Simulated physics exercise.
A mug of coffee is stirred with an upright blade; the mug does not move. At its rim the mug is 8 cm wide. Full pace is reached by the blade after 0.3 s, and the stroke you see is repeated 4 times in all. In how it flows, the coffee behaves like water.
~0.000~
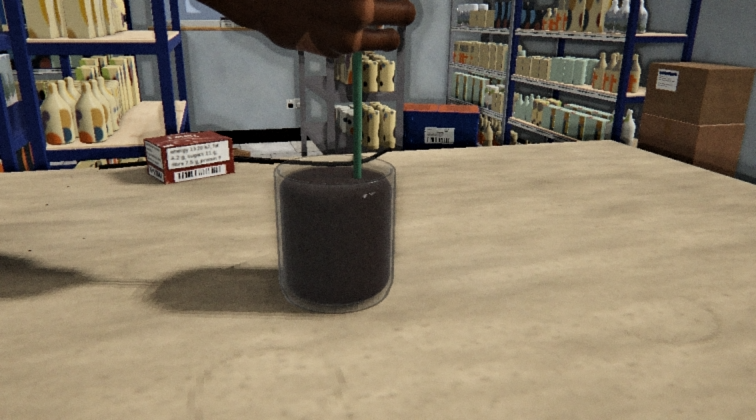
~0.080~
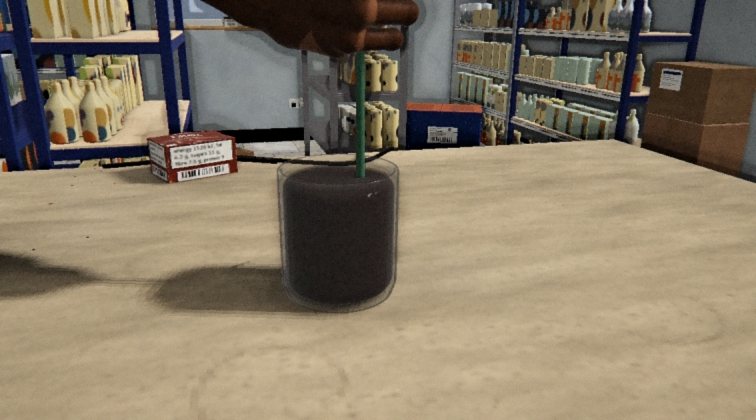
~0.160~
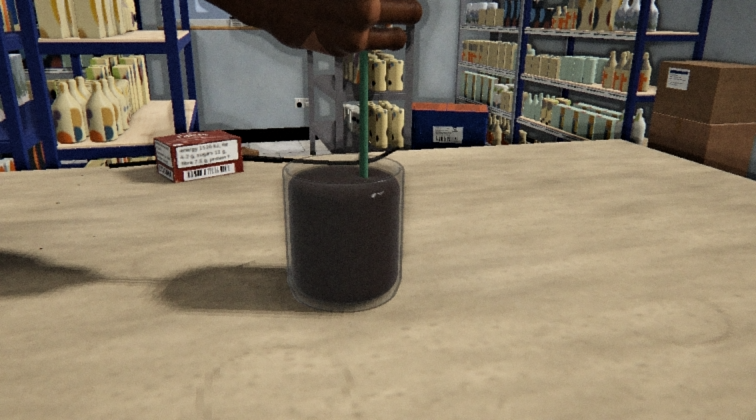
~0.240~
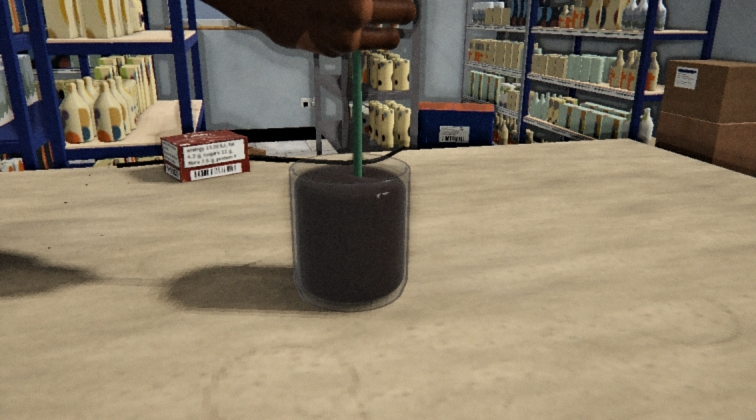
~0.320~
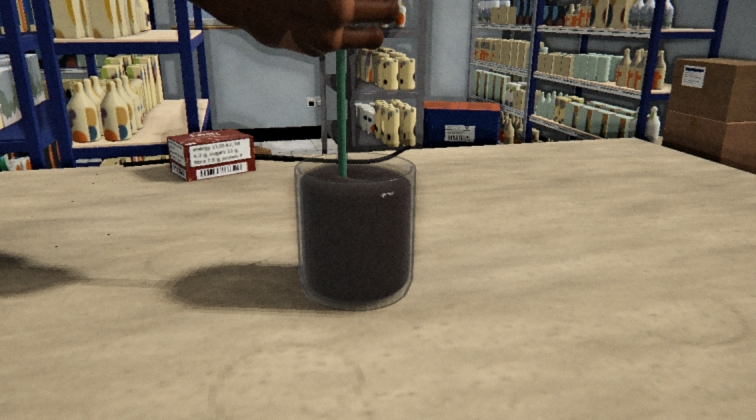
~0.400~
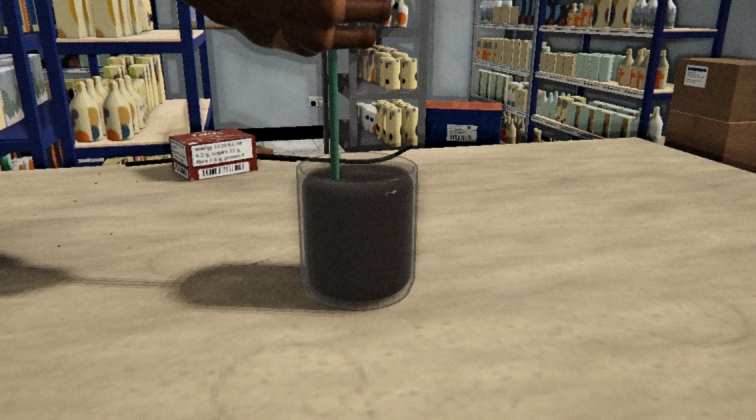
On a tabletop in a storeroom lined with stocked shelves, a hand held a green stem upright in a clear mug of dark coffee, moving it slightly right and then back left.
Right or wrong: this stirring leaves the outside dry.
Right.
Then, 0.88 s in, 0 ml is over the rim.
Then, 1.35 s in, 0 ml is over the rim.
Then, 1.83 s in, 0 ml is over the rim.
Then, 2.30 s in, 0 ml is over the rim.
Finally, 0 ml is over the rim.
